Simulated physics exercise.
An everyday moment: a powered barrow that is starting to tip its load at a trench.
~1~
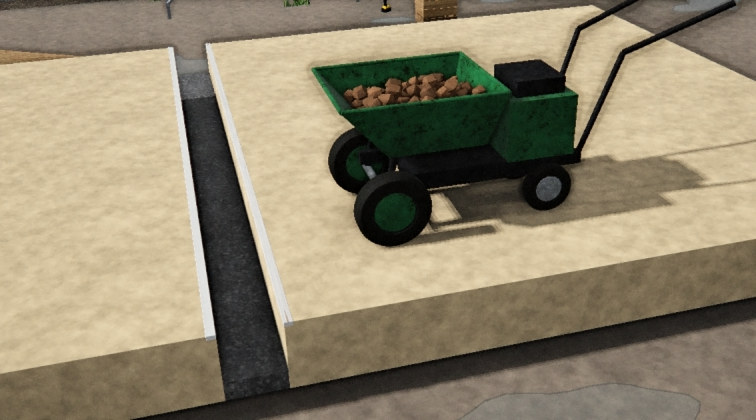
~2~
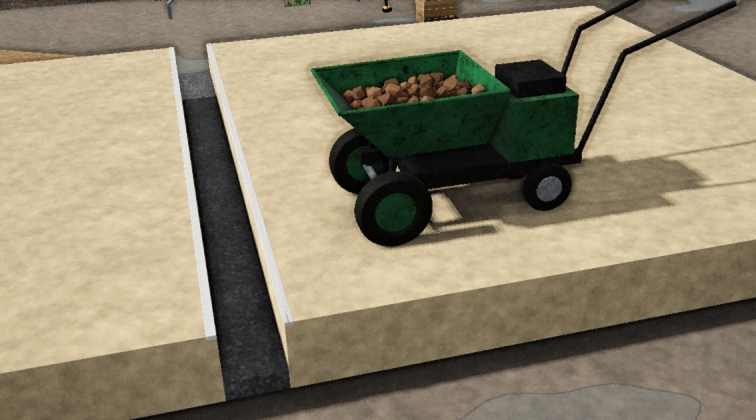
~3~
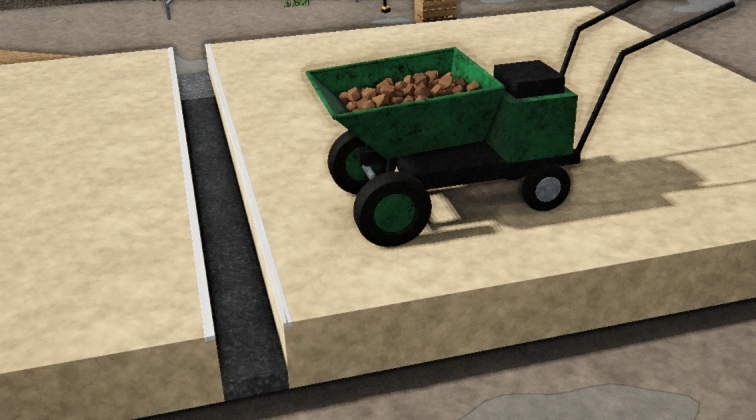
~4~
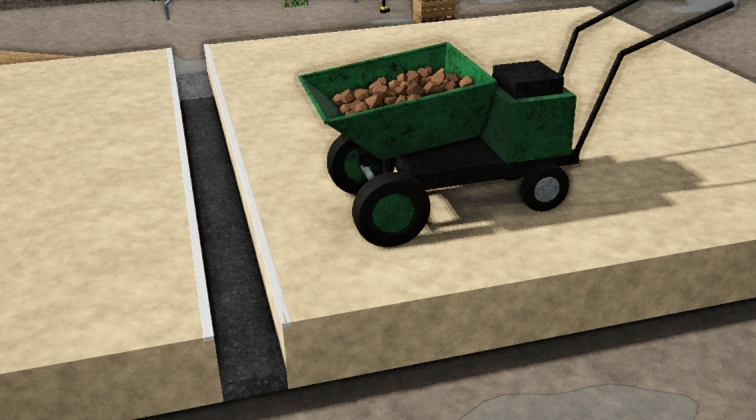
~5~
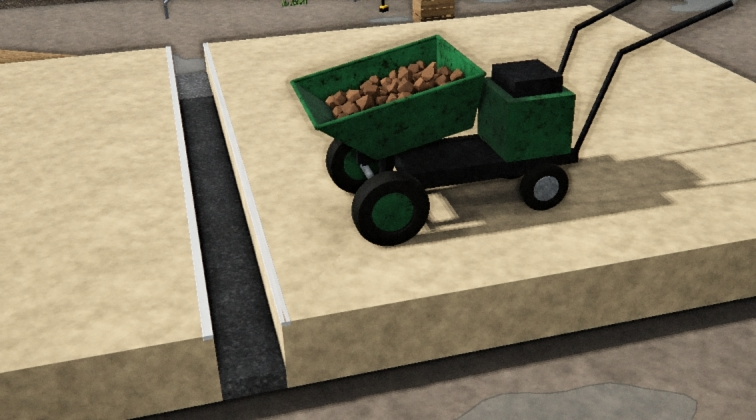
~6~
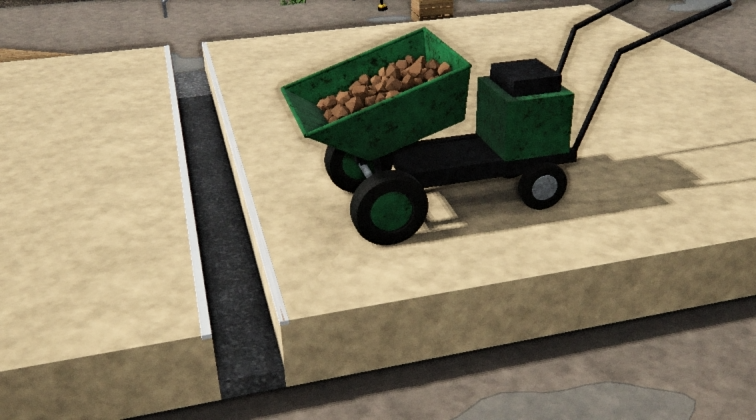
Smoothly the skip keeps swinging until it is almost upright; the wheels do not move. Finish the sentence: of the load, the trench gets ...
... most of it.
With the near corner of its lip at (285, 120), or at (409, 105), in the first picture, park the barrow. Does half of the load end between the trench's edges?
Respectively: A smaller portion, a smaller portion.
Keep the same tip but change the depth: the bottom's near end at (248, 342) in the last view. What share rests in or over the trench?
It lands somewhere near 50 percent.
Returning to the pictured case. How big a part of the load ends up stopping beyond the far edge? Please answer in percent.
Result: Close to 0 %.
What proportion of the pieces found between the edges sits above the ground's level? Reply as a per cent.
0 per cent or thereabouts.
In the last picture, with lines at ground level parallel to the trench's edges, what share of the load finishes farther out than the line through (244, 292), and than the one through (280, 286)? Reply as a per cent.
Around 50 percent for the first and 80 percent for the second.
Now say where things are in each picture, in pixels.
The first frame shows lip of the skip (341, 113), level; top of the load (414, 91), clay clods; first edge of the trench (278, 288); far edge (206, 300), the trench under half as wide as the skip, and about as deep as wide.
The second frame shows lip of the skip (340, 114), level; top of the load (428, 92).
The third frame shows lip of the skip (335, 118), tipped barely; top of the load (423, 91).
The fourth frame shows lip of the skip (327, 123), tipped a little; top of the load (437, 93).
The fifth frame shows lip of the skip (317, 128), tipped a little; top of the load (428, 88).
The sixth frame shows lip of the skip (306, 136), tipped clearly; top of the load (417, 84); first edge of the trench (274, 286); far edge (201, 299).
Just after the last frame, skip tipped steeply; every one in the skip.
A moment on, skip tipped right over; roughly two thirds in the skip; just a few short of the trench; roughly a third in or heaped over the trench; just a few falling.
Further on, skip tipped right over; roughly a quarter in the skip; just a few short of the trench; the larger part in or heaped over the trench; just a few beyond it.
When it is over, skip tipped right over; about a tenth in the skip; the larger part in or heaped over the trench; just a few beyond it.
